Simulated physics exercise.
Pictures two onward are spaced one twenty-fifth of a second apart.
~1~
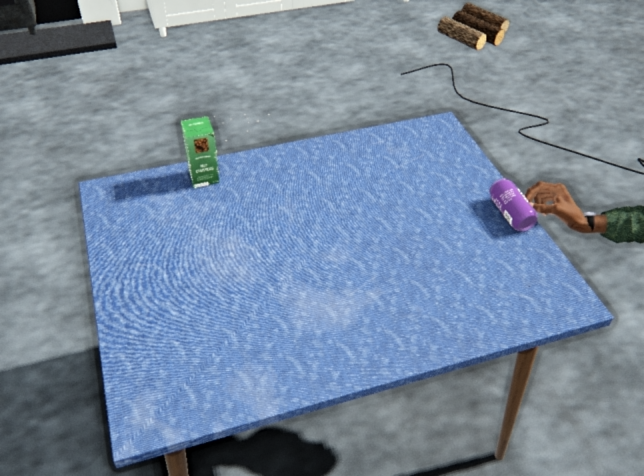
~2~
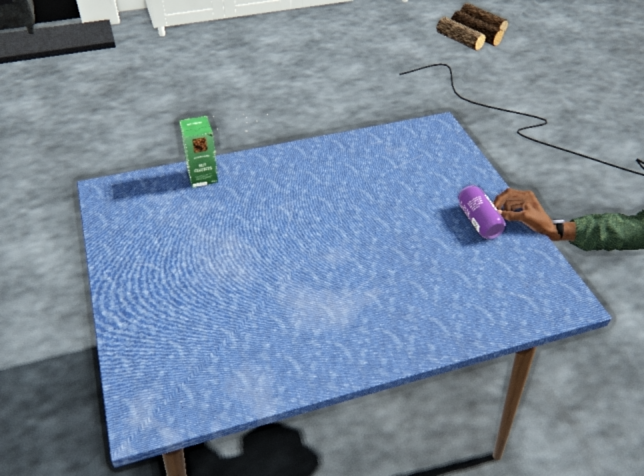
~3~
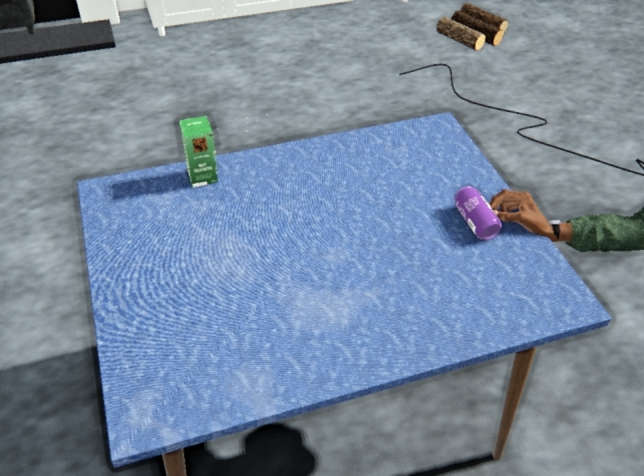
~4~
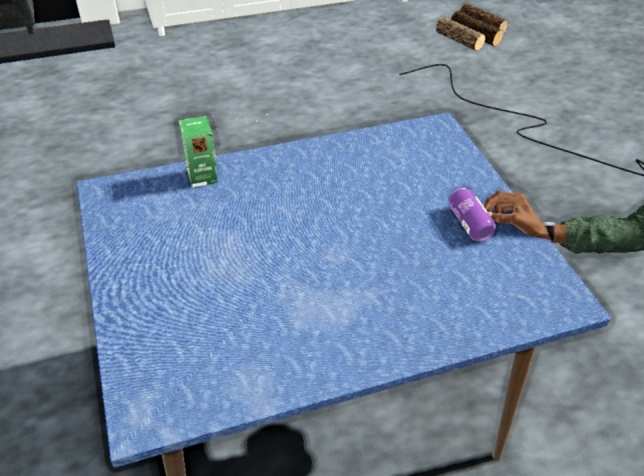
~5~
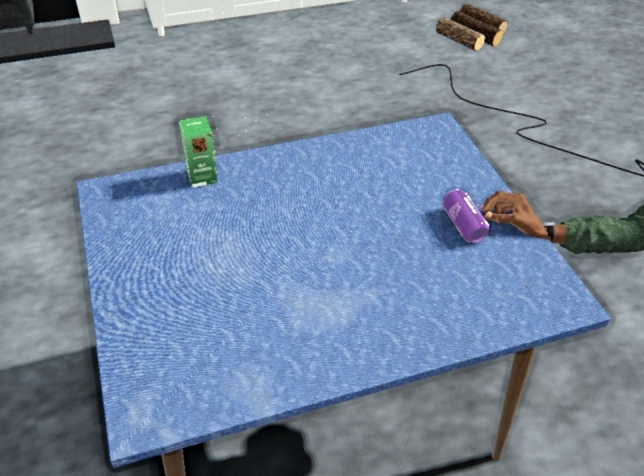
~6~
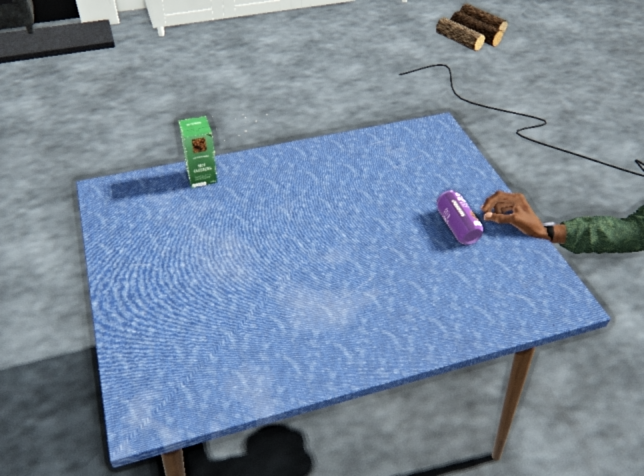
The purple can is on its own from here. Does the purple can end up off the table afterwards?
No, it stays on the table.
Then, 0.30 s later than the last frame, purple can moved well along near (419, 227).
Then, 0.80 s later than the last frame, purple can moved well along near (370, 238).
When it is over, moved from the start, purple can. End places, in pixels of the last picture, purple can near (342, 244).
